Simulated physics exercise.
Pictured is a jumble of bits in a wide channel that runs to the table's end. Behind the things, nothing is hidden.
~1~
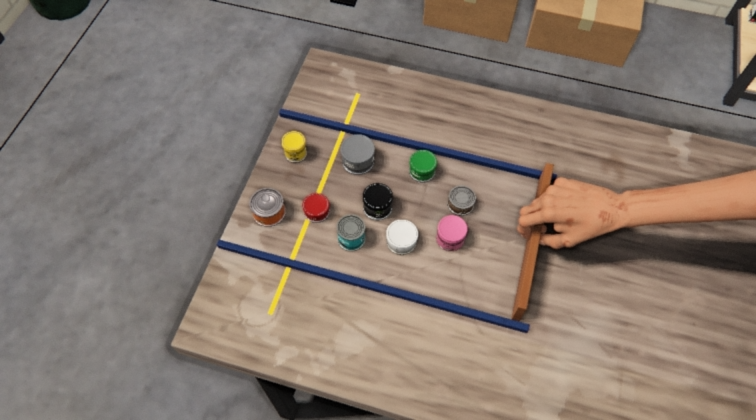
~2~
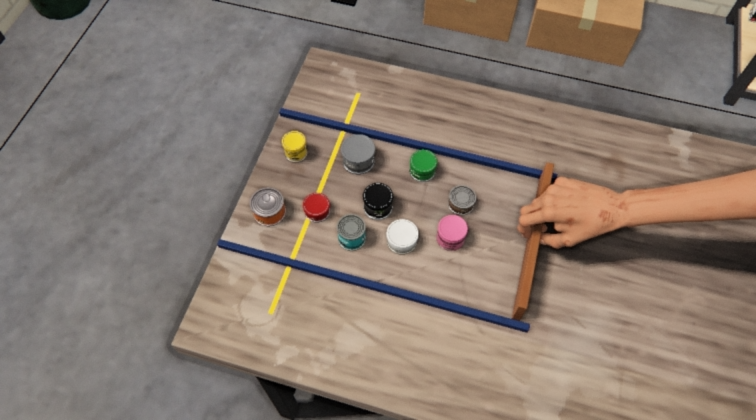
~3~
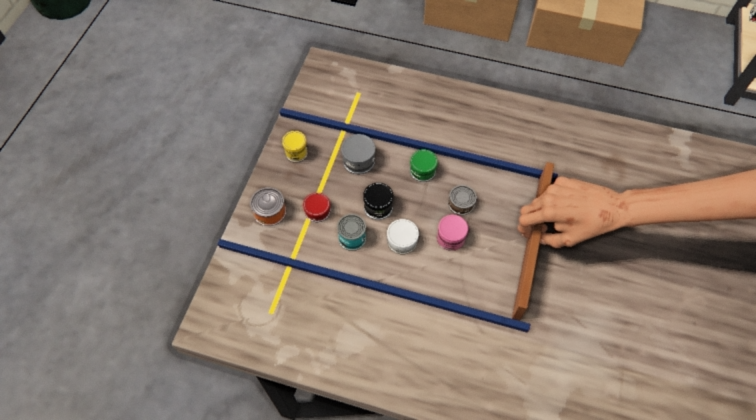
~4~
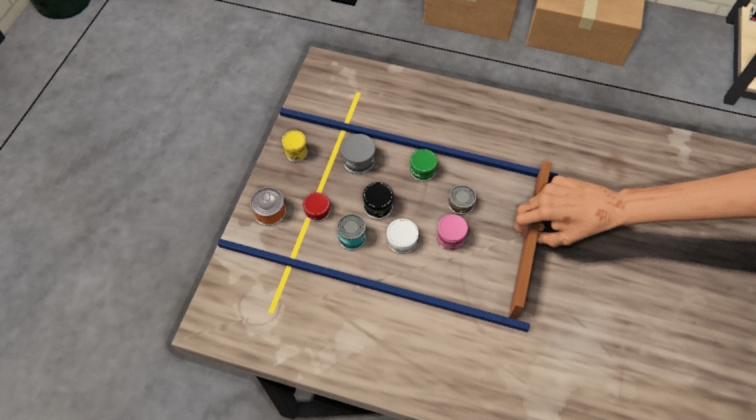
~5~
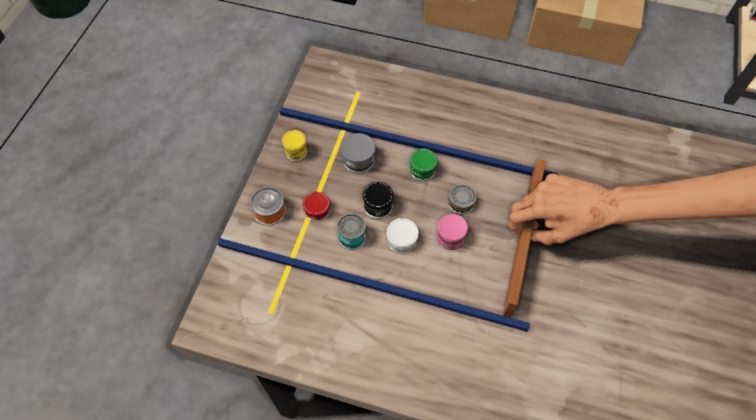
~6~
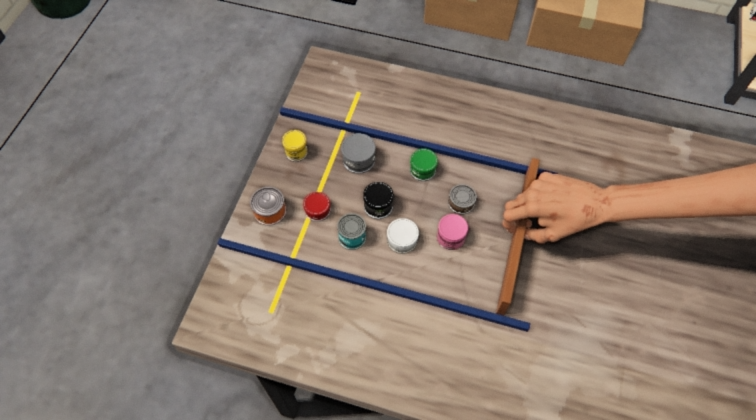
A hand slides a wooden board slightly left between two blue strips on a tabletop, the small colourful tins staying still.
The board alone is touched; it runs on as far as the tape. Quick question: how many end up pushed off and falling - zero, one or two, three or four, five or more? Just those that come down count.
Zero.
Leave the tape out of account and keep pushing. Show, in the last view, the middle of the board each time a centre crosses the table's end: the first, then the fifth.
First about (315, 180), next about (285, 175).
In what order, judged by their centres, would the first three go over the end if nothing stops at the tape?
They are the yellow tin, then the orange tin, then the grey tin.
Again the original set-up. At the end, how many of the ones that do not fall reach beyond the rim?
Overhanging ones - 2.
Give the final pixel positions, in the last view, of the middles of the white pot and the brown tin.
Reading them off: First (290, 220); then (316, 162).
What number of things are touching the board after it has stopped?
Contact count: 4.
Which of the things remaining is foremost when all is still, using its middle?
The yellow tin is foremost.
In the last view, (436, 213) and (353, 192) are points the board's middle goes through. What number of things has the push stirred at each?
So 3, and at the other place 8.
A little later, none off yet; orange tin at rest near (269, 206); yellow tin at rest near (295, 146); red tin at rest near (317, 207).
When it is over, the number that fall off is zero.
